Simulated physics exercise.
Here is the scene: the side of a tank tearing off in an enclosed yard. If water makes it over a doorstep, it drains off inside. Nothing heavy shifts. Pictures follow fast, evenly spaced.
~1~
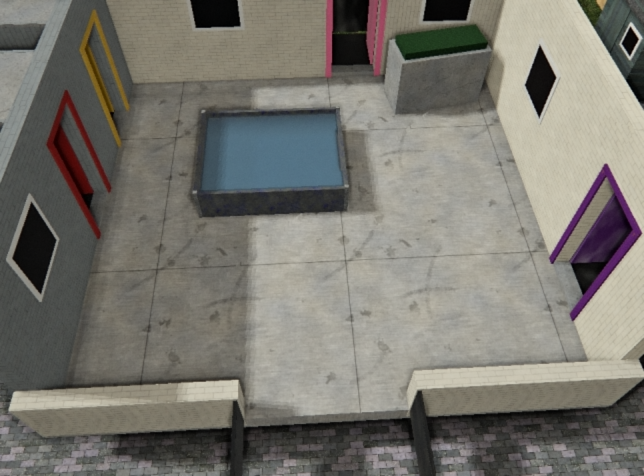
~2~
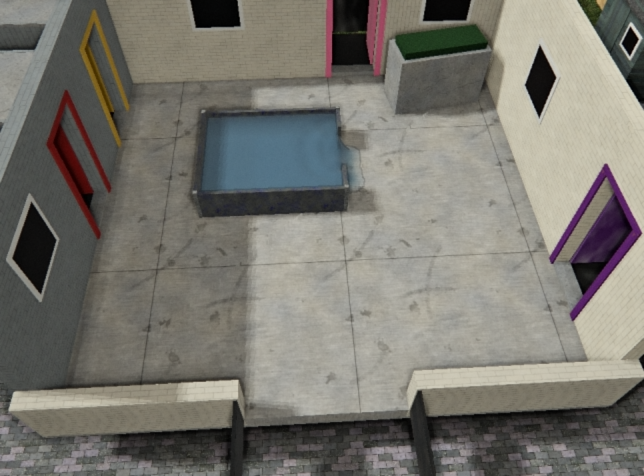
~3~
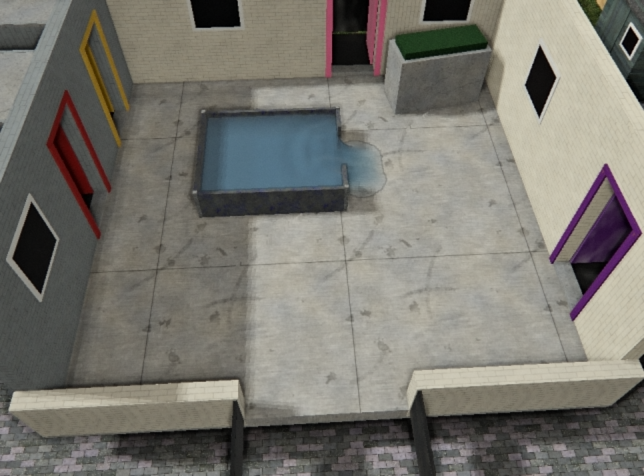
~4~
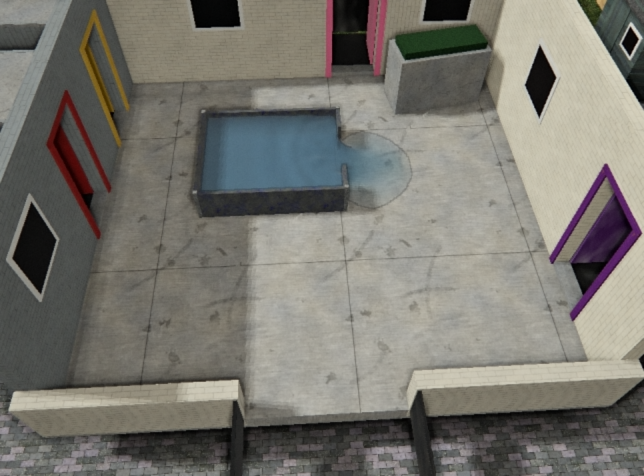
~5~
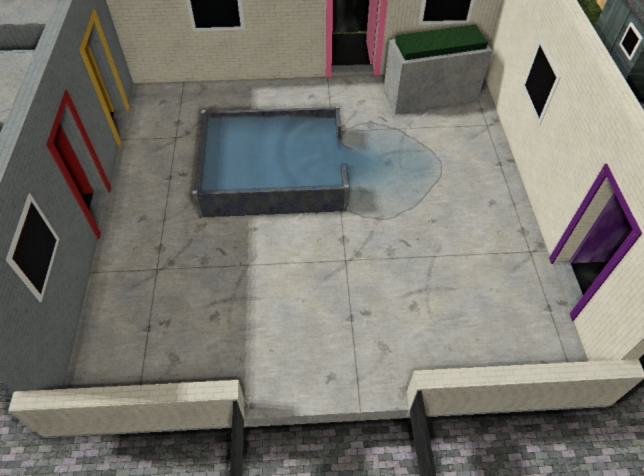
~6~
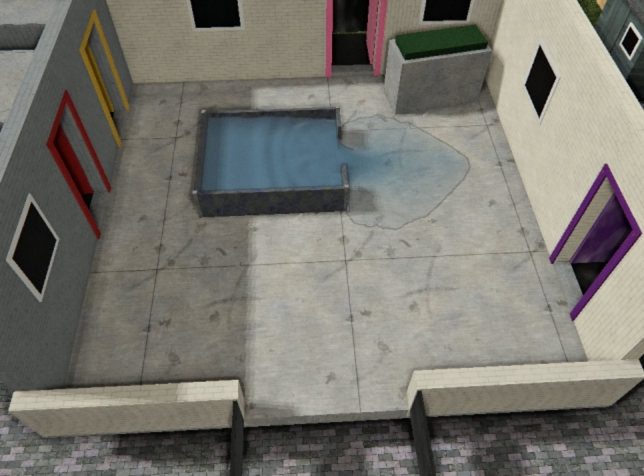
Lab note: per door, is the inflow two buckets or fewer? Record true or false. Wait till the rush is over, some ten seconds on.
Pink door true; red door true; purple door true; yellow door true.
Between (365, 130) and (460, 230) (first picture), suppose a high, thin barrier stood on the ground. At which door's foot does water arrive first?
The door marked pink.
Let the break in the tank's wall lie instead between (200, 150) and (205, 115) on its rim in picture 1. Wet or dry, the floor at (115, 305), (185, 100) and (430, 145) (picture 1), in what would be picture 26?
Taking the points in order: Swamped, swamped and unwetted.
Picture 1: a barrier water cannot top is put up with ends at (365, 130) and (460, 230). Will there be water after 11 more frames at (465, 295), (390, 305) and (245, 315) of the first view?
In turn: Flooded, covered, free of water.
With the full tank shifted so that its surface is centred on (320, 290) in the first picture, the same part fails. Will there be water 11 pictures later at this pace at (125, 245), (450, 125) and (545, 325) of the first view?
Parched, parched, soaked.
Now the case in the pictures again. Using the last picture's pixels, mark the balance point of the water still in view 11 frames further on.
I'd place it roughly at (332, 170).
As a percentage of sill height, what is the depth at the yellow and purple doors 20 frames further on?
Around 0 in a hundred for the first and 110 in a hundred for the second.
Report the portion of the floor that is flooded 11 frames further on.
Close to 25 in a hundred, I think.
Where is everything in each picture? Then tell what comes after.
The open tank at (271, 151) is whole and still, in the first picture.
The front is at (355, 189), out from the gap at (340, 161), in the second picture.
Water pours out at (340, 163) and has run to (378, 185), in the third picture.
The front is at (407, 177), out from the gap at (340, 162), in the fourth picture.
The front is at (436, 161), out from the gap at (340, 162), in the fifth picture.
The front is at (465, 169), out from the gap at (340, 162), in the sixth picture.
A moment on, water covers 20 % of the floor; the pink door not reached, the red door not reached, the purple door not reached, the yellow door not reached.
Next, water covers 25 % of the floor; the pink door not reached, the red door not reached, the purple door wet at the sill, nothing in, the yellow door not reached.
Then, water covers 30 % of the floor; the pink door wet at the sill, nothing in, the red door not reached, the purple door wet at the sill, nothing in, the yellow door not reached.
Later, water covers 50 % of the floor; the pink door wet at the sill, nothing in, the red door not reached, the purple door under two buckets in, the yellow door not reached.
In the end, water covers 85 % of the floor; the pink door wet at the sill, nothing in, the red door not reached, the purple door under two buckets in, the yellow door under two buckets in.
